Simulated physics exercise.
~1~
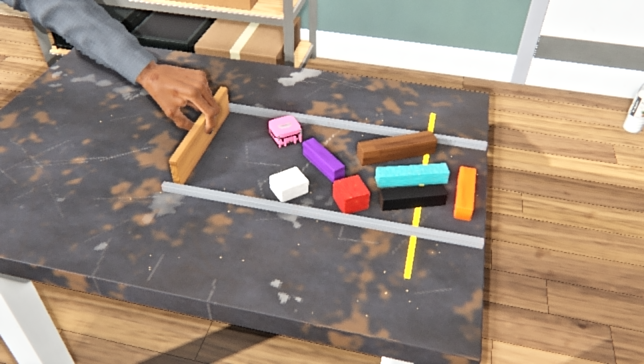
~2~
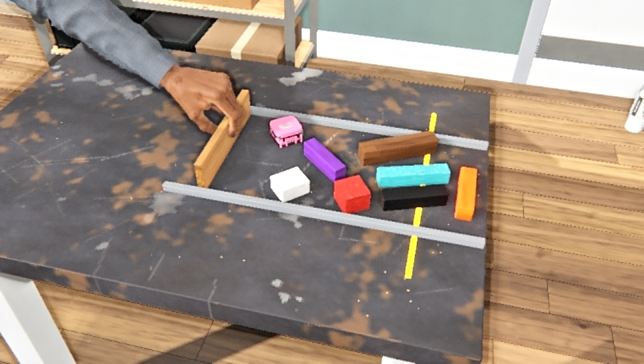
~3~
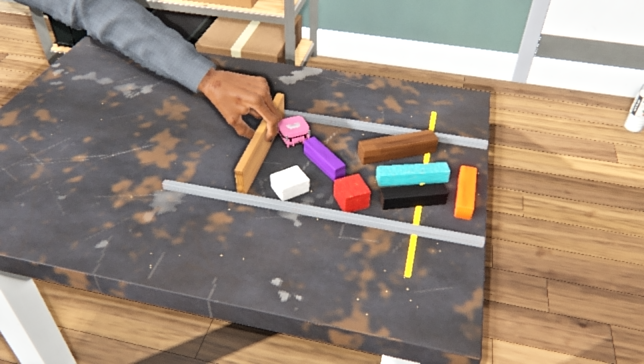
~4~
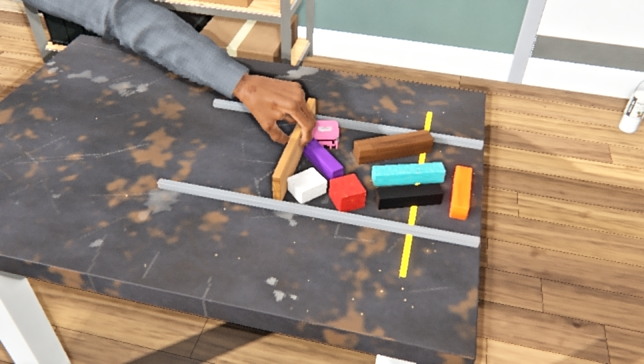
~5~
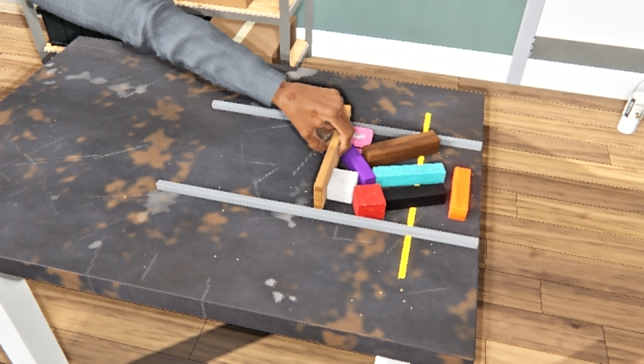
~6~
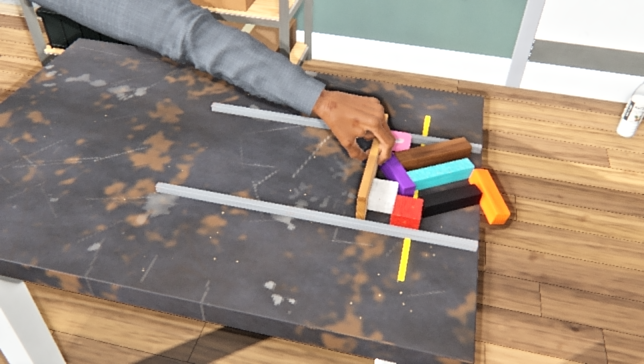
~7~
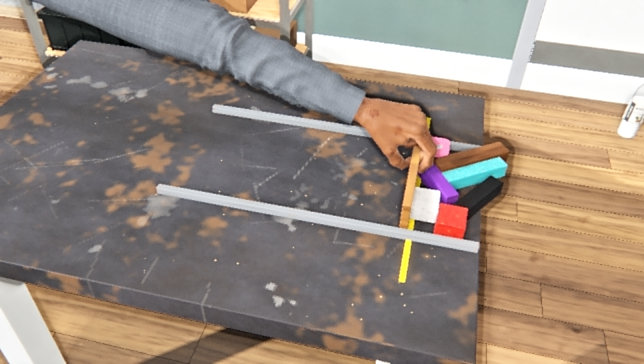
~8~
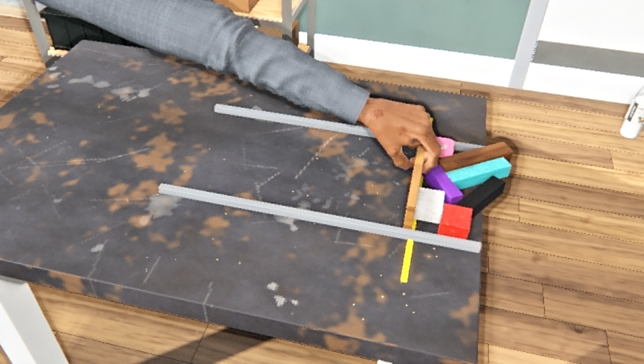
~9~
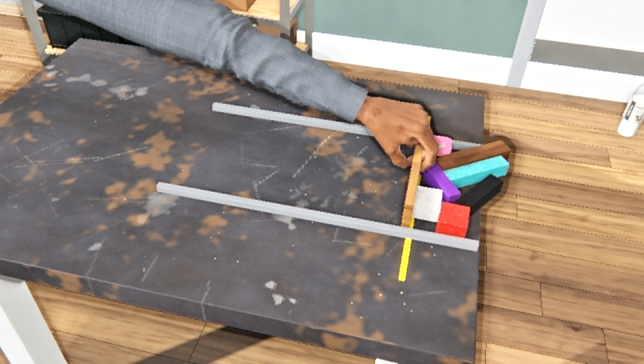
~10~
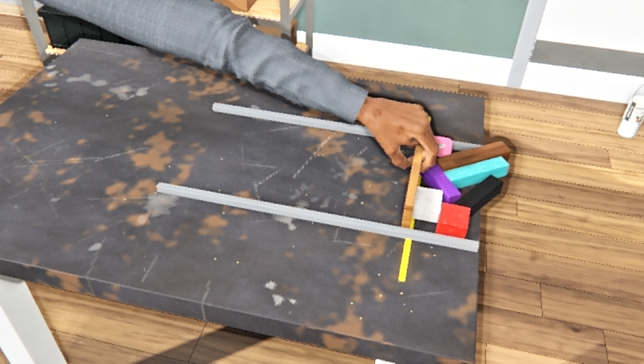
A hand in a grey sleeve grips an upright wooden board on a dark, rust-blotched table, seen from above at an angle, with wooden flooring beyond. Between two pale rails lie eight pieces, among them a pink case, a white block, a purple stick and a red block, with brown, cyan, black and orange sticks nearer the right edge. The board slides right, gathering the pink, purple and white pieces into the others. The crowded group shifts over the yellow tape, and the orange stick tilts at the edge, then disappears. The board halts at the tape, leaving seven pieces bunched at the edge, some jutting past it.
